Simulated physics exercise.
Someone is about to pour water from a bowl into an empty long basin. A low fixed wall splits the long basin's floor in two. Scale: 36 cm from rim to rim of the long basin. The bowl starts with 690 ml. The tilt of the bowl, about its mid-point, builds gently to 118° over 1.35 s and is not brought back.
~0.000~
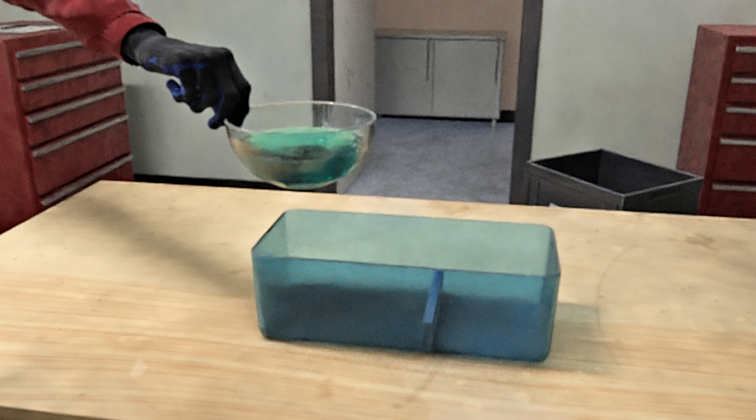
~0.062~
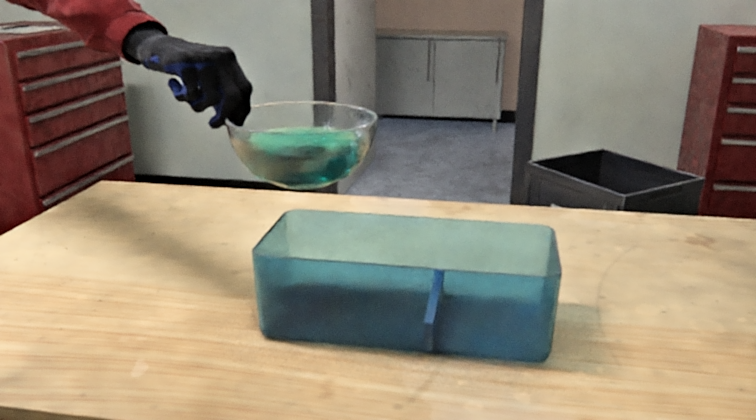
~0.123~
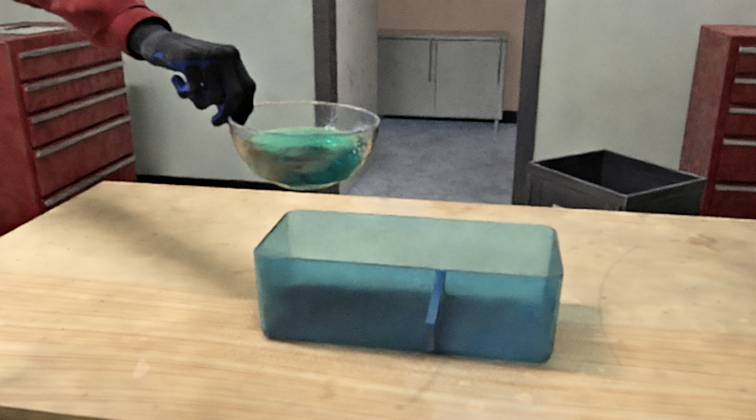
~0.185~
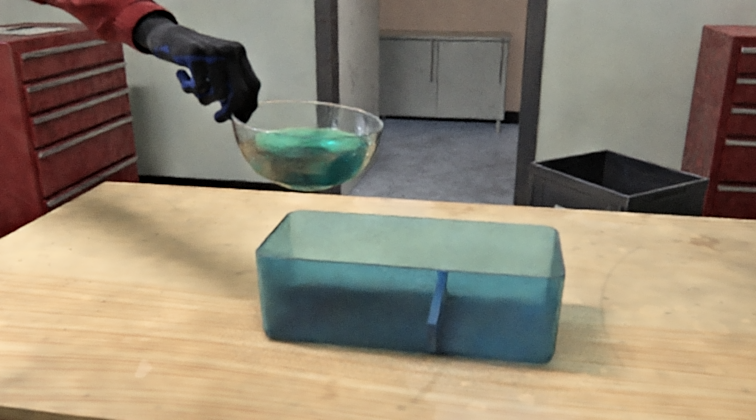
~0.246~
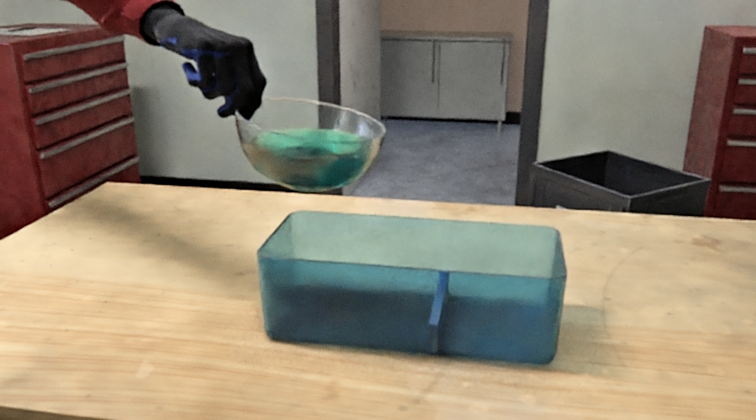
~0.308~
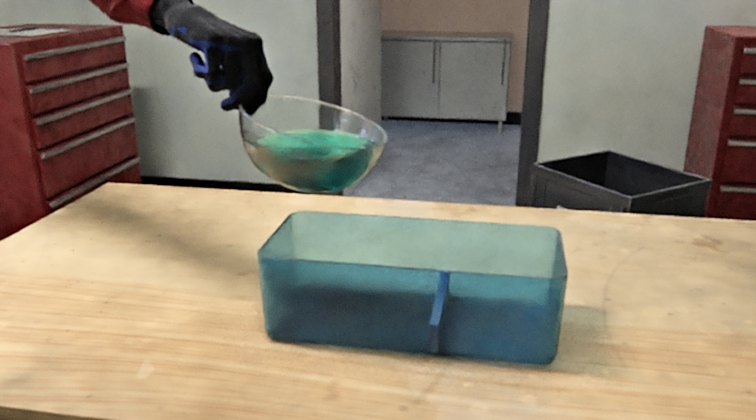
At the start, a black-gloved hand holds a clear bowl of green liquid nearly level above a long, empty blue basin with a divider, resting on a wooden table. The hand shifts slightly right and gradually tilts the bowl, lowering its right rim a little, while the liquid stays inside.
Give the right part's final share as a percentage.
About 7 per cent.
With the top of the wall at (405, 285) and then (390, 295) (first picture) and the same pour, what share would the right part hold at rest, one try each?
In turn about 50 and 65 per cent.
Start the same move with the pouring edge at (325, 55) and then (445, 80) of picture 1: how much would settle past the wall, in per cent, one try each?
In turn about 10 and 85 per cent.
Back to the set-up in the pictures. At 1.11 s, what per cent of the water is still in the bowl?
About 0 per cent.
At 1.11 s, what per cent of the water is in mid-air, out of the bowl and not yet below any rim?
Near 1 in a hundred.
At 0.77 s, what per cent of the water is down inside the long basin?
About 32 per cent.
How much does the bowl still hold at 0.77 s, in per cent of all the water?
About 40 per cent.
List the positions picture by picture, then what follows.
In the first picture, it leans 0°; its right rim is at (374, 121); the water meets the walls at (241, 138) and (367, 145); the long basin's rim runs from (269, 231) to (556, 251); the wall's top is at (434, 294).
In the second picture, it leans 1°; its right rim is at (375, 122); the water meets the walls at (242, 137) and (368, 144).
In the third picture, it leans 2°; its right rim is at (378, 125); the water meets the walls at (245, 138) and (371, 146).
In the fourth picture, it leans 5°; its right rim is at (381, 130); the water meets the walls at (248, 137) and (373, 148).
In the fifth picture, it leans 9°; its right rim is at (384, 136); the water meets the walls at (252, 138) and (376, 149).
In the sixth picture, it leans 15°; its right rim is at (386, 143); the water meets the walls at (254, 139) and (380, 150).
Then, 0.77 s in, the tilt is 72° and 40 per cent is still to pour, 30 is left of the wall and 2 right of it.
Then, 1.11 s in, the tilt is 109° and 0 per cent is still to pour, 93 is left of the wall and 6 right of it.
Then, 1.47 s in, the tilt is 118° and 0 per cent is still to pour, 92 is left of the wall and 7 right of it.
Then, 1.85 s in, the tilt is 118° and 0 per cent is still to pour, 92 is left of the wall and 7 right of it.
Finally, 92 per cent lies left of the wall, 7 right of it and 0 outside.
